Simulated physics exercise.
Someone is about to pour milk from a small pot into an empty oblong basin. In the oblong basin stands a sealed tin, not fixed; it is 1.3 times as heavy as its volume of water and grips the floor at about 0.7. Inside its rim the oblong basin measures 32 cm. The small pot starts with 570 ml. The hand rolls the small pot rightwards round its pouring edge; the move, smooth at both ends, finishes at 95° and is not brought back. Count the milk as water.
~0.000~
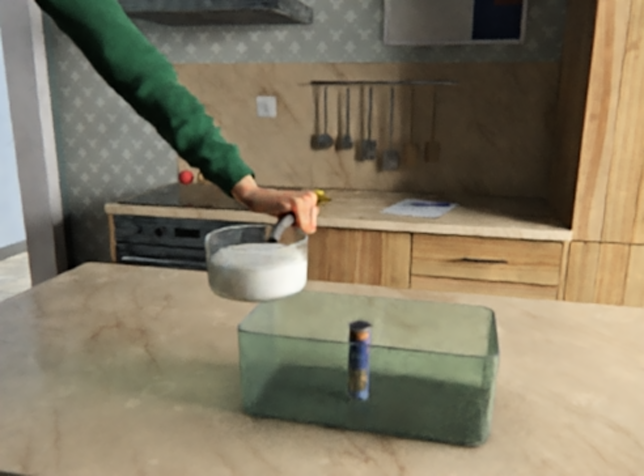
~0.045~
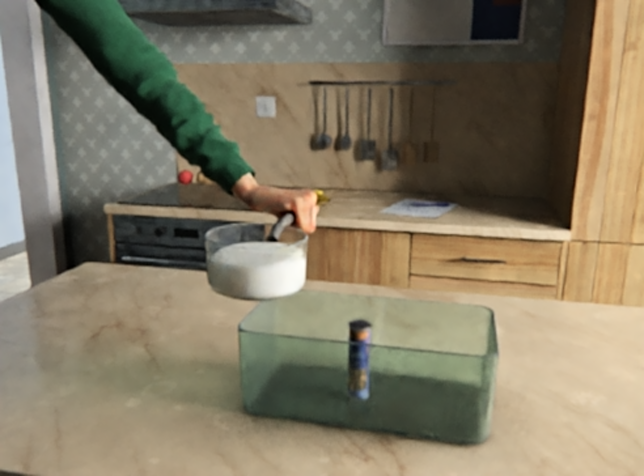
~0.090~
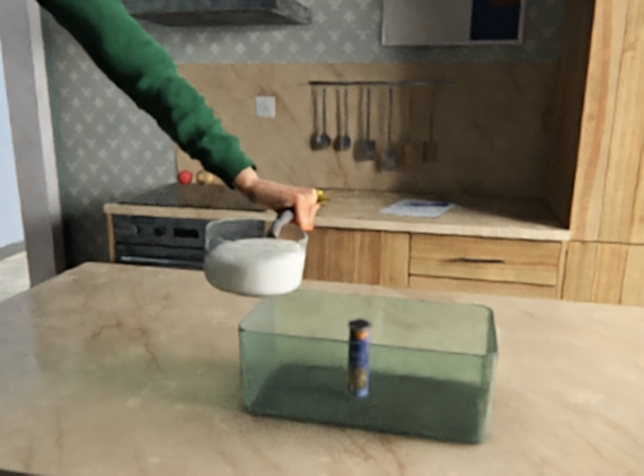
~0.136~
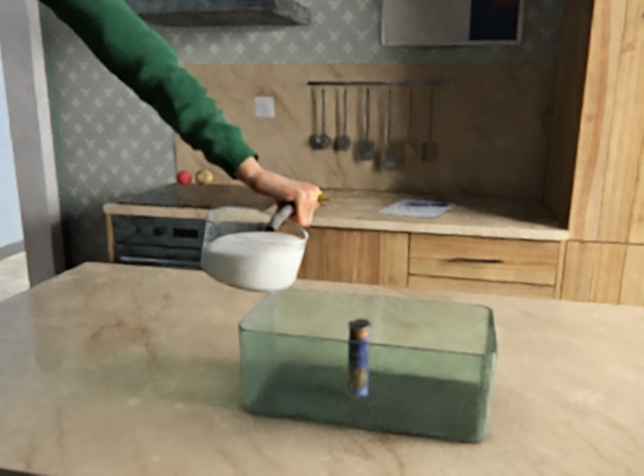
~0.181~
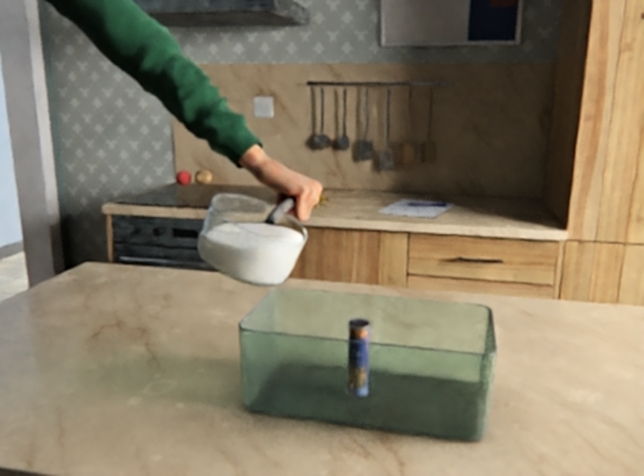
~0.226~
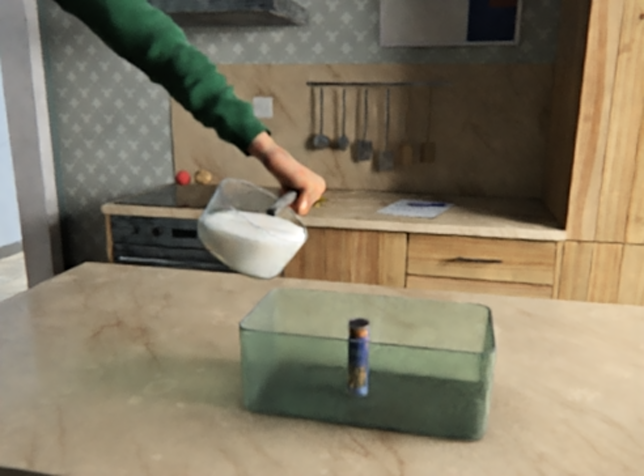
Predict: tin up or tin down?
It remains upright.
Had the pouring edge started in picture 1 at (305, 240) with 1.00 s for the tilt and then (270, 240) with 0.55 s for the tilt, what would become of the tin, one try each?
First it remains upright; then it topples.
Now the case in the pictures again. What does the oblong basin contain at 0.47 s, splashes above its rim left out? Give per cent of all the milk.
About 4 per cent.
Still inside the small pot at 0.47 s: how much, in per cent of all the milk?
Near 50 in a hundred.
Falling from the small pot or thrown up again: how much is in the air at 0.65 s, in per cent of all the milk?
Some 16 per cent.
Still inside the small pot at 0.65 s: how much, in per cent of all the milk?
Some 10 per cent.
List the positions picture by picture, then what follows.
Tilt 0°; pouring edge (305, 241); surface from (215, 251) to (304, 258); the oblong basin's rim runs from (256, 309) to (496, 332); the tin's top is at (360, 328), in the first picture.
Tilt 2°; pouring edge (305, 241); surface from (215, 251) to (304, 256), in the second picture.
Tilt 6°; pouring edge (305, 241); surface from (213, 248) to (303, 251), in the third picture.
Tilt 14°; pouring edge (305, 241); surface from (211, 240) to (302, 245), in the fourth picture.
Tilt 23°; pouring edge (304, 241); surface from (208, 229) to (302, 239), in the fifth picture.
Tilt 34°; pouring edge (304, 241); surface from (208, 214) to (304, 235), in the sixth picture.
Then, 0.47 s in, the tilt is 90° and 49 per cent is still to pour; the tin stands where it began.
Then, 0.65 s in, the tilt is 95° and 9 per cent is still to pour; the tin stands where it began.
Then, 0.84 s in, the tilt is 95° and 3 per cent is still to pour; the tin stands where it began.
Then, 1.05 s in, the tilt is 95° and 1 per cent is still to pour; the tin stands where it began.
Finally, the tin stands where it began.
